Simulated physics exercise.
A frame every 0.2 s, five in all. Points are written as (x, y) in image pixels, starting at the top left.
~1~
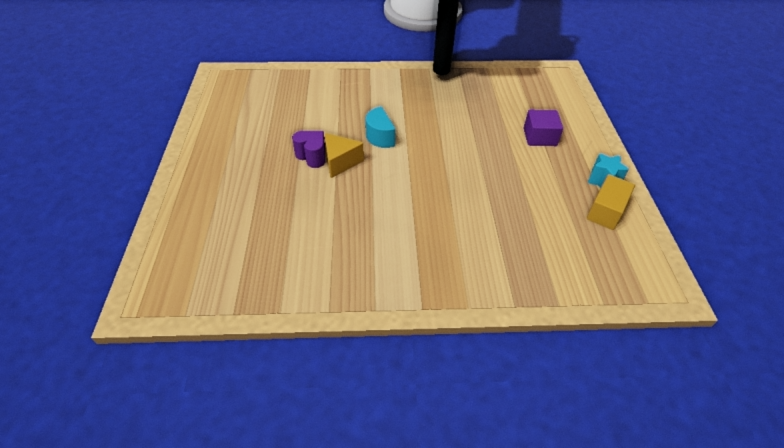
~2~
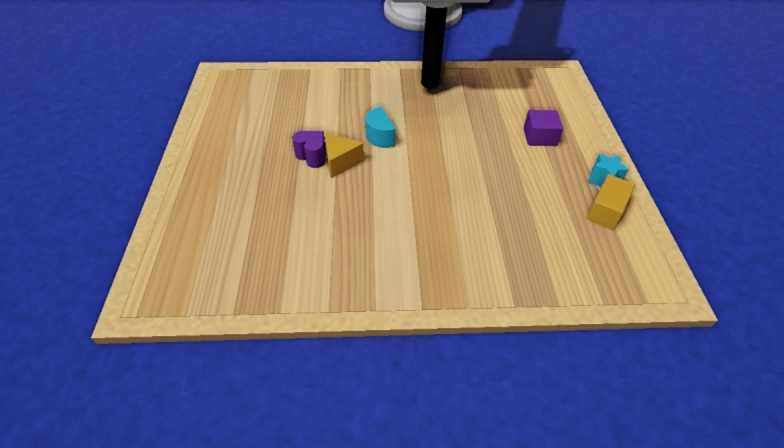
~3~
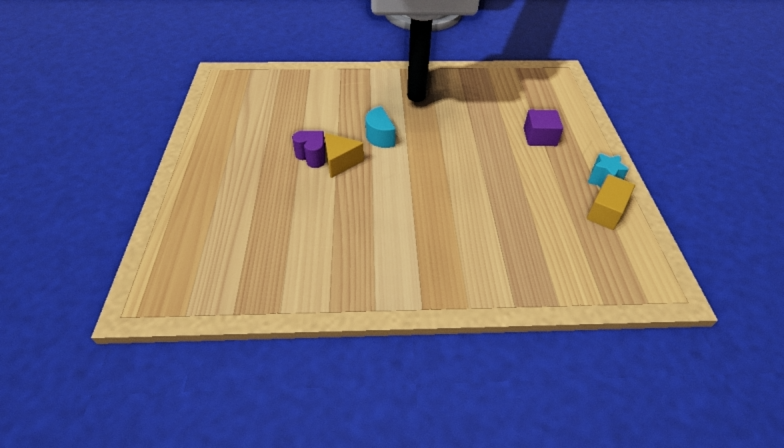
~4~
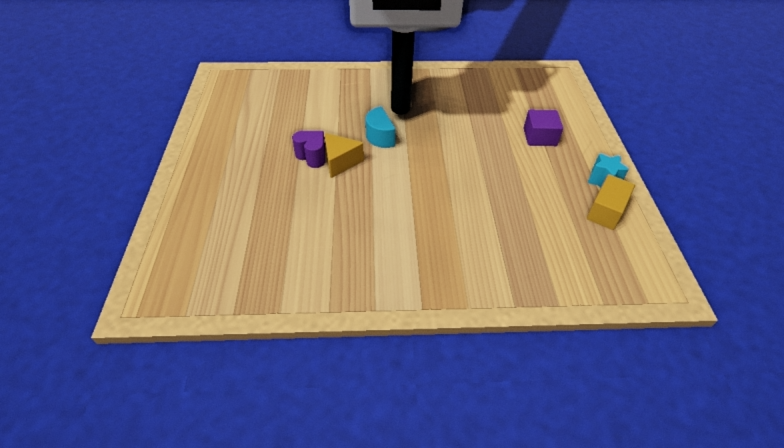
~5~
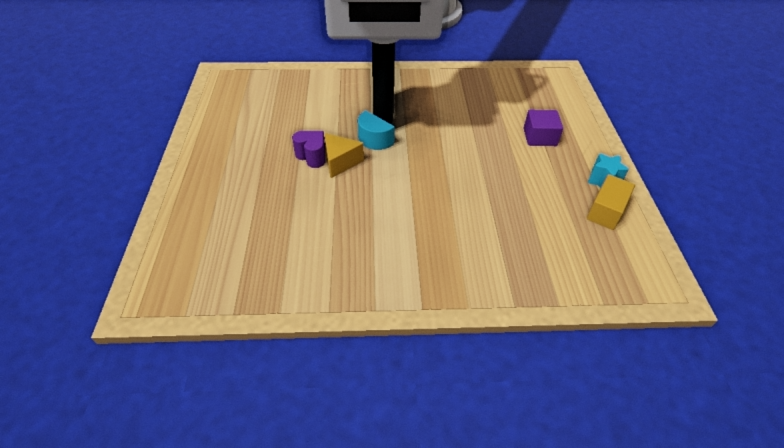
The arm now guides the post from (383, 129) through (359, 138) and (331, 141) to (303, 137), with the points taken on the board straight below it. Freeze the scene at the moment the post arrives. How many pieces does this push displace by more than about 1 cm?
Displaced: One.
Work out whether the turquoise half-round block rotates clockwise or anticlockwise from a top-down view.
From above, counter-clockwise.
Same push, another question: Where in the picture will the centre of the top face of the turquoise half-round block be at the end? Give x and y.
(360, 134)
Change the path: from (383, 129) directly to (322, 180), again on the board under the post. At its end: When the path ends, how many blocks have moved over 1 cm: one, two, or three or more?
I foresee two blocks being moved.
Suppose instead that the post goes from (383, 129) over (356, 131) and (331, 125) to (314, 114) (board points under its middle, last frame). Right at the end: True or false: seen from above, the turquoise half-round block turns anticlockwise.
True.
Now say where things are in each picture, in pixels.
In the first picture, post tip at (441, 71); block tops, purple heart block at (310, 138); yellow triangle at (339, 145); turquoise half-round block at (379, 119).
In the second picture, post at (430, 85); blocks unchanged.
In the third picture, post at (417, 97); blocks unchanged.
In the fourth picture, post at (401, 110); blocks unchanged.
In the fifth picture, post at (383, 122); purple heart block at (310, 138); yellow triangle at (339, 145); turquoise half-round block at (373, 122).
What follows on the original path. One third of the way, post at (358, 131); yellow triangle at (338, 146); turquoise half-round block at (360, 133), turned 50° anticlockwise.
Two thirds of the way, post at (330, 134); yellow triangle at (338, 148), turned 15° clockwise; turquoise half-round block at (360, 134), turned 55° anticlockwise.
At the end, post at (302, 129); purple heart block in place; yellow triangle at (338, 148), turned 15° clockwise; turquoise half-round block at (360, 134), turned 55° anticlockwise.
